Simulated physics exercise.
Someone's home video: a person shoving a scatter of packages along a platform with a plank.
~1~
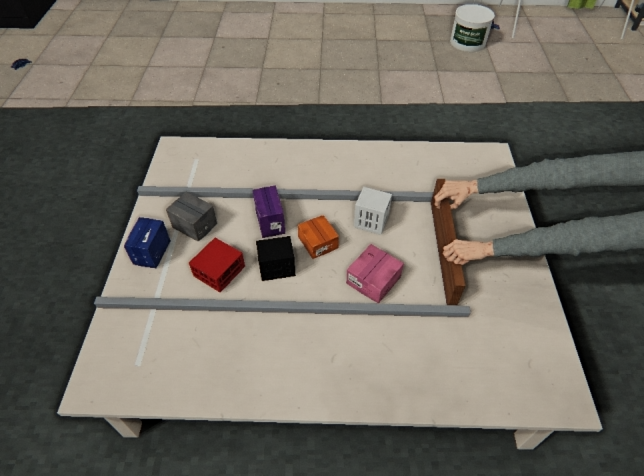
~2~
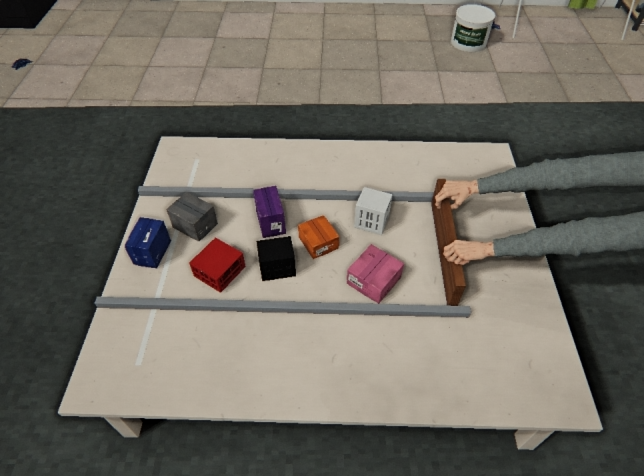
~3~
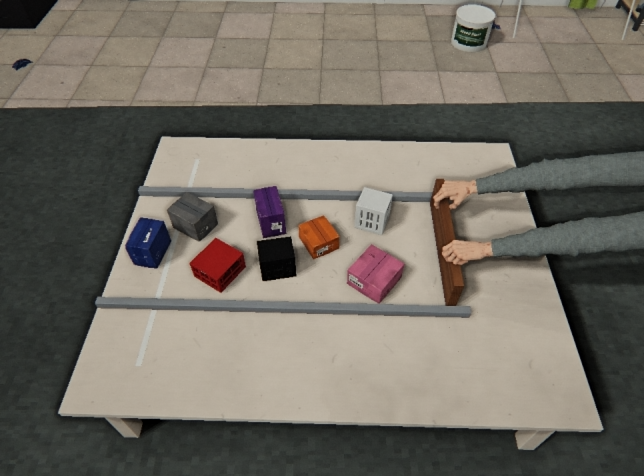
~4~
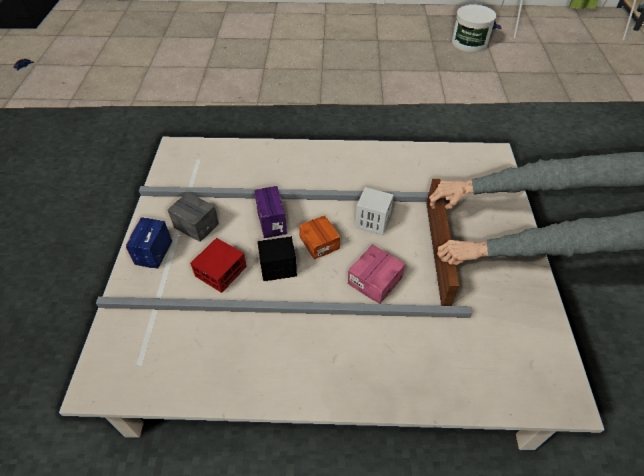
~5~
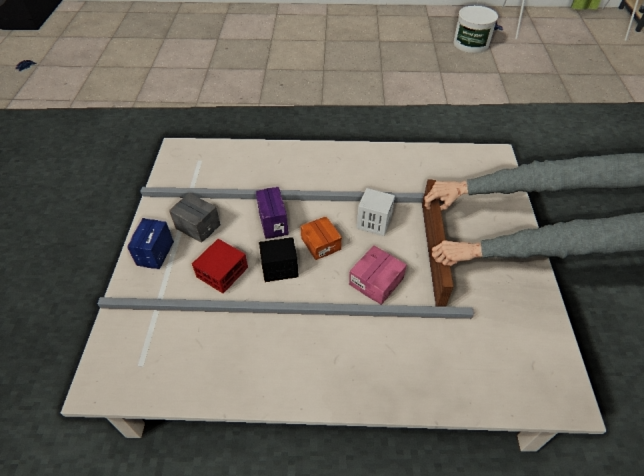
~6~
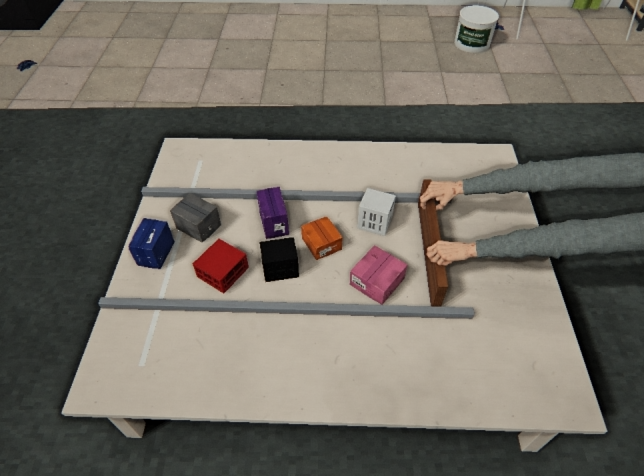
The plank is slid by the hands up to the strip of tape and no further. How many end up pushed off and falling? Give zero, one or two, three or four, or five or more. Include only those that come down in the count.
Three or four fall.
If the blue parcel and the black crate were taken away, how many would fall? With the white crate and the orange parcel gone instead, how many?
Count of fallen: 2 / 1.
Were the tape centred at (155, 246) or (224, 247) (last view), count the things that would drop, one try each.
The counts: 5 and 1.
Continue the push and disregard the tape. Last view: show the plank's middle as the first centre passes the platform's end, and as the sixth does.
It sits around (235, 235) and after that around (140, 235).
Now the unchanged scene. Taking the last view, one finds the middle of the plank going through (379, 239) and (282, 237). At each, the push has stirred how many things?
The count is 2 at the first point and 6 at the second.
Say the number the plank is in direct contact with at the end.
It is in contact with 3.
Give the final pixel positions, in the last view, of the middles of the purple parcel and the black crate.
Near (140, 206) and (117, 250).
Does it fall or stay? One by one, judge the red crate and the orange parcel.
Outcome for the red crate: It drops; for the orange parcel: It stays.
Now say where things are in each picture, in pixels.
The first frame shows blue parcel (148, 243); grey box (192, 217); red crate (218, 265); plank (446, 240); tape (172, 245).
The second frame shows grey box (193, 217); white crate (373, 211).
The third frame shows red crate (218, 265); purple parcel (270, 212).
The fourth frame shows blue parcel (150, 243); plank (441, 240).
The fifth frame shows grey box (195, 218); orange parcel (321, 238).
The sixth frame shows blue parcel (152, 244); grey box (196, 218); red crate (221, 266); plank (431, 240); tape (176, 246).
Soon after, none off yet; blue parcel at rest near (152, 244); grey box at rest near (196, 218); red crate at rest near (221, 266).
Then, none off yet; blue parcel moved a little near (137, 241); grey box moved a little near (185, 218); red crate moved about its own width near (161, 265).
At rest, the number that fall off is three or four; fallen, red crate, grey box and blue parcel.
